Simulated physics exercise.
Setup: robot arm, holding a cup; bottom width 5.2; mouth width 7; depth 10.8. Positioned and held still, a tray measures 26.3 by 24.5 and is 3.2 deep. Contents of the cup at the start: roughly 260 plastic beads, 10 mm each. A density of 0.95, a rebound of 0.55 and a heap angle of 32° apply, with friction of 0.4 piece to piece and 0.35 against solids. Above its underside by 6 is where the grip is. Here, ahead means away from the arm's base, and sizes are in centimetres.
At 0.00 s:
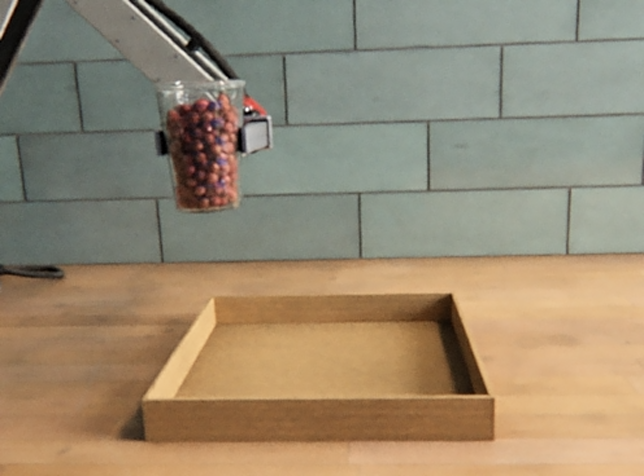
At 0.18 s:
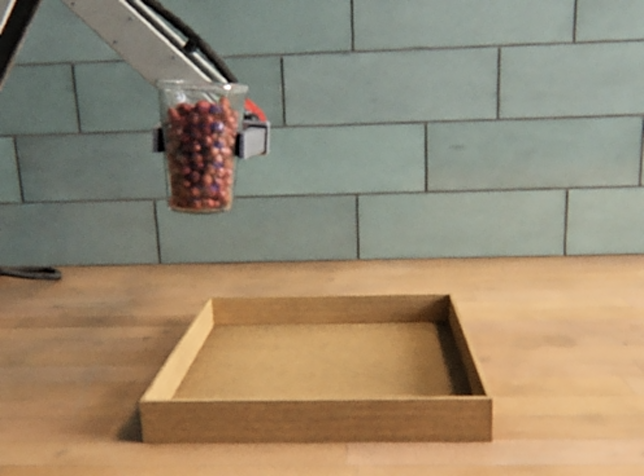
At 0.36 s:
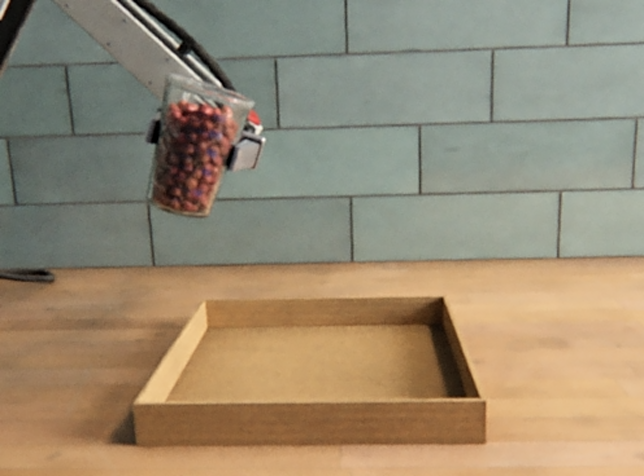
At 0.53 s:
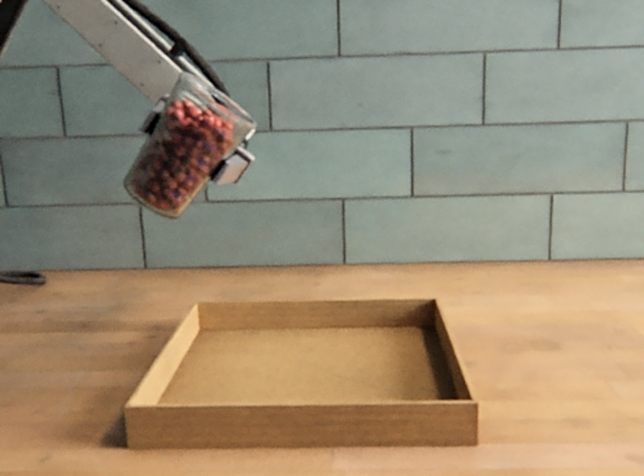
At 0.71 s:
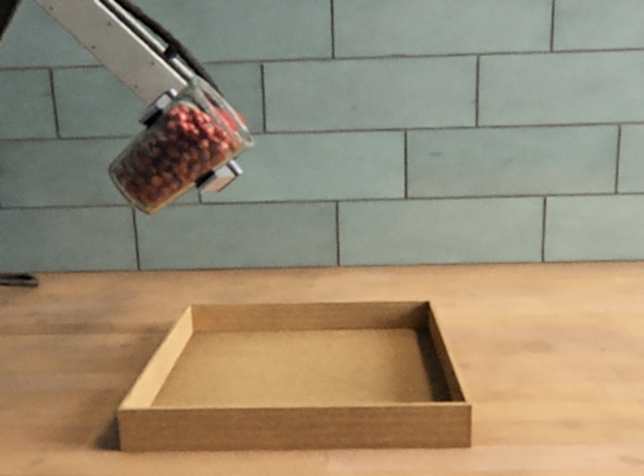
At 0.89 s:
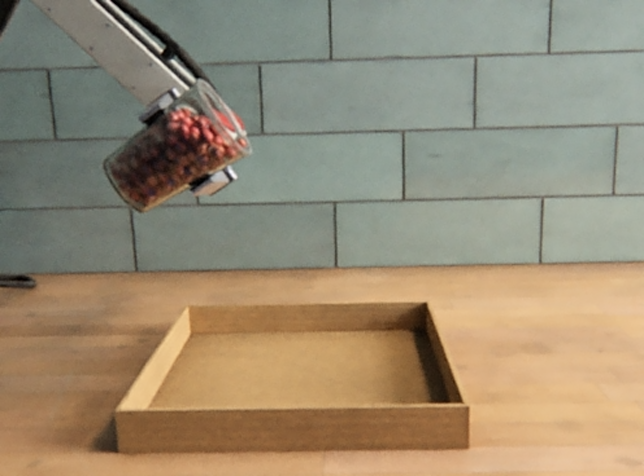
Robot arm gradually tilting a clear cup of reddish beads to the right above an empty, shallow tray on a wooden surface.
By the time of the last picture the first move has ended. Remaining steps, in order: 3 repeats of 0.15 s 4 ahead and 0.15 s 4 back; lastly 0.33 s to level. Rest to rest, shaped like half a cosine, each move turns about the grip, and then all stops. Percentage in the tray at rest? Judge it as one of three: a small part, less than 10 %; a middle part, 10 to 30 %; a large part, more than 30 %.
A middle part, 10 to 30 %.
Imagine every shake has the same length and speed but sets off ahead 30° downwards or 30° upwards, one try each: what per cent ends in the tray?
I'd say close to 5 percent for the first and close to 25 percent for the second.
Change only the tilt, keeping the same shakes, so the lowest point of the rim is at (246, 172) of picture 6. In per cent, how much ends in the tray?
60 %.
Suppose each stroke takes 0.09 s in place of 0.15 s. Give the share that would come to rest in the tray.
I'd expect some 35 per cent.
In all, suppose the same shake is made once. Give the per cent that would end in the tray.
I'd expect something close to 5 per cent.
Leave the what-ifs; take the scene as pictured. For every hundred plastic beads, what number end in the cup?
85 percent.
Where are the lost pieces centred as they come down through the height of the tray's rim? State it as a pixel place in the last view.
(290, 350).
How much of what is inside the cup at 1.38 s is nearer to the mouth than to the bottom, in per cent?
Around 50 per cent of it.
After 1.38 s, tilted 58° forward, highest piece 24 above the table; 238 in the cup, 16 in the tray, 3 in flight or on a rim.
After 1.87 s, tilted 49° forward, highest piece 24 above the table; 216 in the cup, 36 in the tray, 1 on the table or floor, 4 in flight or on a rim.
After 2.32 s, level, highest piece 26 above the table; 216 in the cup, 40 in the tray, 1 on the table or floor.
After 3.37 s, level, highest piece 26 above the table; 216 in the cup, 40 in the tray, 1 on the table or floor.
In the end, 216 in the cup, 40 in the tray, 1 on the table or floor. That is 16 % in the tray.
